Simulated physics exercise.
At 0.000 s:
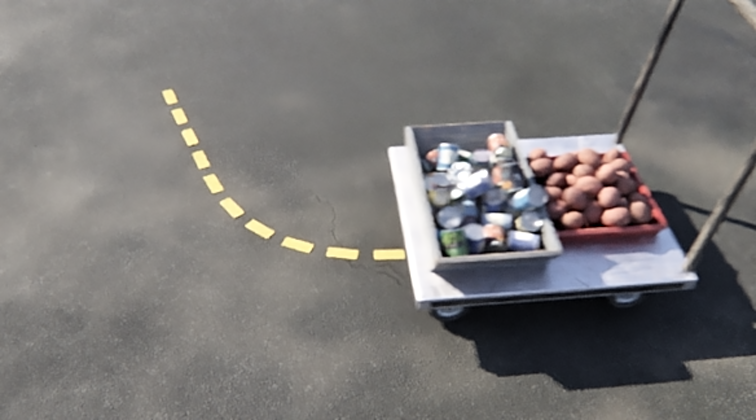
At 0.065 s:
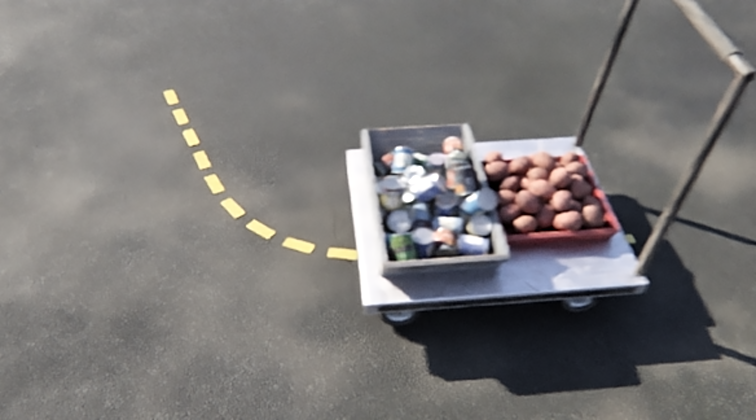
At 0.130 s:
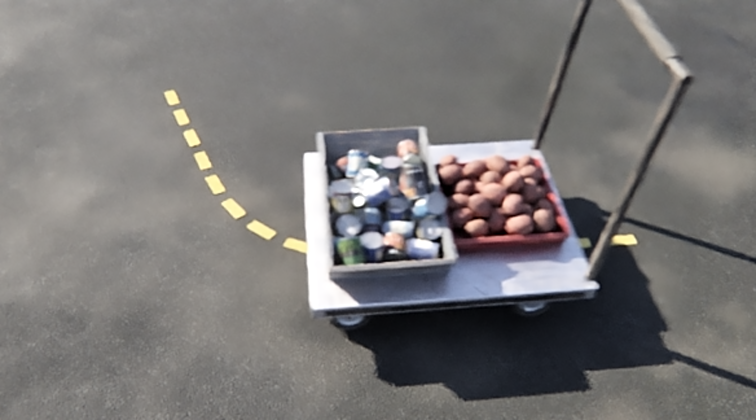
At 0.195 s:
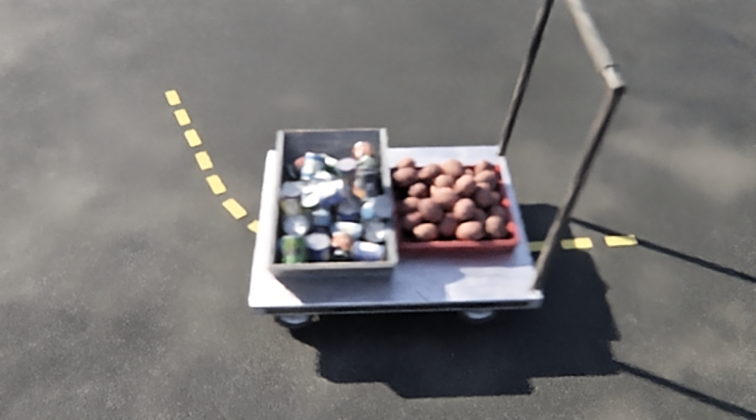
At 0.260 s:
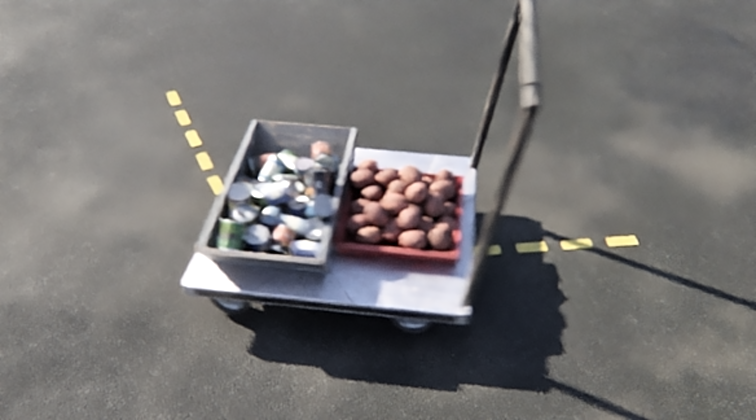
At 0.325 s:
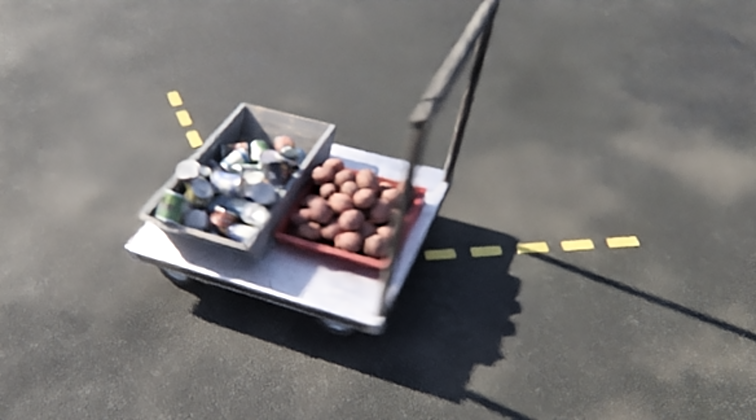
In the video, a platform cart carrying a grey tray of small tins and a red tray of red potatoes rolls leftward across dark pavement along a dashed yellow line, then turns as the line curves, both loads staying inside their trays.
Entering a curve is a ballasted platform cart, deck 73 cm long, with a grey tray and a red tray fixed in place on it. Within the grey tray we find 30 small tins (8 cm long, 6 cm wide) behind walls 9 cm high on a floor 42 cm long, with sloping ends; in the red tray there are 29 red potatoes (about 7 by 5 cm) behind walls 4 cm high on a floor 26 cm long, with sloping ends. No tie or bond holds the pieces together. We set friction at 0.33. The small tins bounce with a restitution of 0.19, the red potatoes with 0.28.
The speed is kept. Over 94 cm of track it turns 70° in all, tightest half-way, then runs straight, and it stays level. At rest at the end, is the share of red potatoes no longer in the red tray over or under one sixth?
Over one sixth.
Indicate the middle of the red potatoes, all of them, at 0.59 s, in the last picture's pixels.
(199, 150).
After 0.36 s, the grey tray has all 30 and the red tray has all 29.
After 0.45 s, the grey tray is down by 1 of 30 and the red tray has all 29.
After 0.59 s, the grey tray is down by 2 of 30 and the red tray is down by 1 of 29.
When it is over (at 1.04 s), the grey tray is down by 3 of 30 and the red tray is down by 10 of 29. Asked share, 10 of 29, 34 per cent.
